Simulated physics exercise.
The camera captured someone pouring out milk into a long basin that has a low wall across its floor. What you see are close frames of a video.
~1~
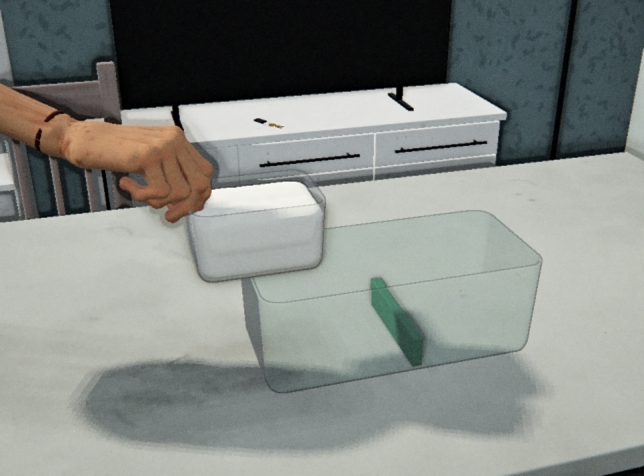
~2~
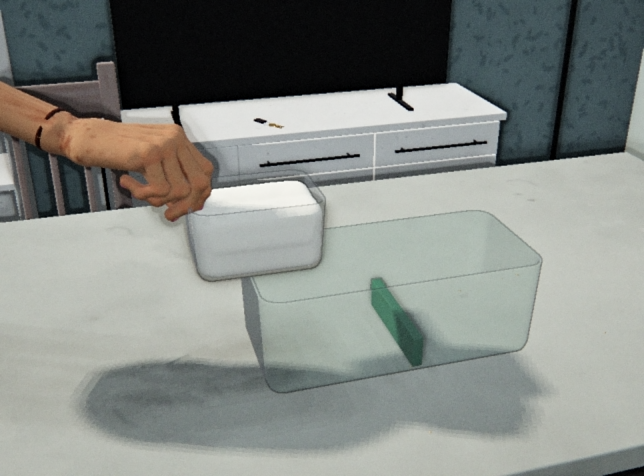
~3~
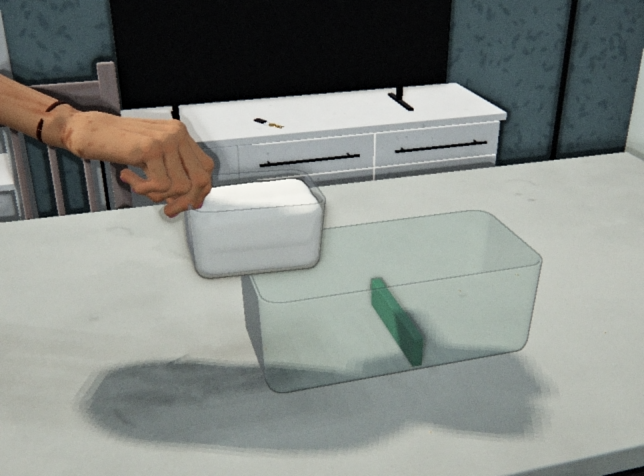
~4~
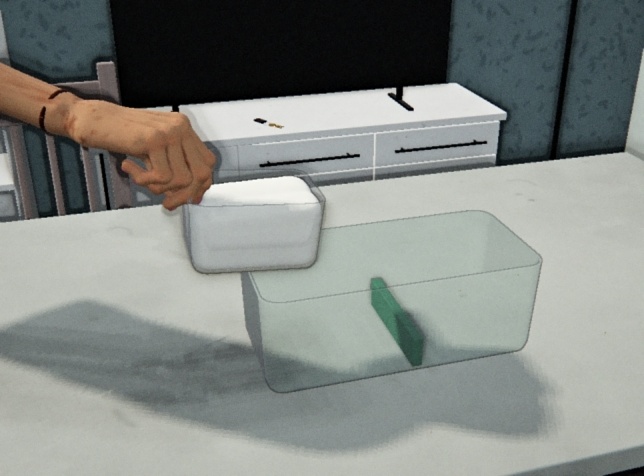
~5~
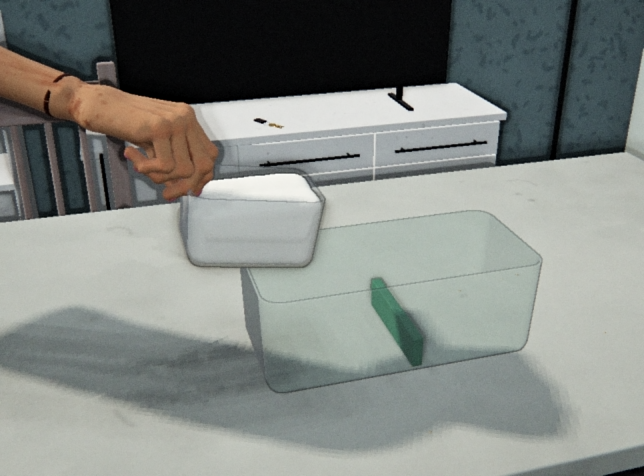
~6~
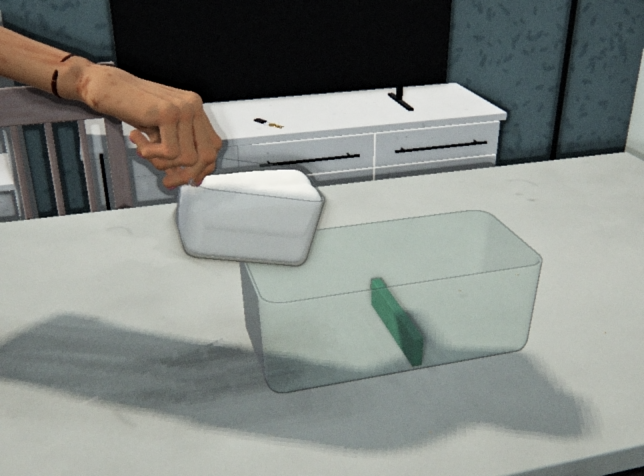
In a room with blue-grey walls, a pale tabletop is seen from slightly above, with a white drawer cabinet and a black screen behind it. A hand reaching in from the left holds a small clear container of white milk over the left end of a long, see-through basin with a low green wall across its floor. The hand rises slightly and gradually tilts the container rightward, its shadow shifting across the table, while the basin and camera stay still.
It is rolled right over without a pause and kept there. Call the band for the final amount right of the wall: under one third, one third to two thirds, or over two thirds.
Band: One third to two thirds.
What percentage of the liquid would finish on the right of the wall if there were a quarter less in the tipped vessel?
That works out to some 30 %.
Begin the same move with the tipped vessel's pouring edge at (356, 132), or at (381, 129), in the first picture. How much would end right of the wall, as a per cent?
One after the other: 90 %, 90 %.
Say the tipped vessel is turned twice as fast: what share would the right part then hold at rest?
It comes to near 65 per cent.
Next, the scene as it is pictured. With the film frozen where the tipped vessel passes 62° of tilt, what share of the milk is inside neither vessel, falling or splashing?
Close to 25 in a hundred.
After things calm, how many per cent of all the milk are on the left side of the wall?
Close to 55 per cent.
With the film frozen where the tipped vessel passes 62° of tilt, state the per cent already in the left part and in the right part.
Left part close to 20 in a hundred, right part close to 0.
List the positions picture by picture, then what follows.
In the first frame, tilt 0°; pouring edge (315, 187); surface from (189, 208) to (312, 194); the long basin's rim runs from (249, 272) to (514, 236); the wall's top is at (396, 308).
In the second frame, tilt 1°; pouring edge (315, 187); surface from (189, 207) to (312, 193).
In the third frame, tilt 2°; pouring edge (315, 187); surface from (189, 206) to (312, 192).
In the fourth frame, tilt 5°; pouring edge (315, 187); surface from (188, 203) to (311, 189).
In the fifth frame, tilt 9°; pouring edge (315, 187); surface from (186, 200) to (311, 186).
In the sixth frame, tilt 14°; pouring edge (315, 187); surface from (185, 194) to (312, 182).
A moment on, the tilt is 62° and 50 per cent is still to pour, 21 is left of the wall and 2 right of it.
Next, the tilt is 93° and 11 per cent is still to pour, 34 is left of the wall and 46 right of it.
Then the tilt is 102° and 0 per cent is still to pour, 51 is left of the wall and 46 right of it.
Later the tilt is 102° and 0 per cent is still to pour, 53 is left of the wall and 47 right of it.
At rest 53 per cent lies left of the wall, 47 right of it and 1 outside.
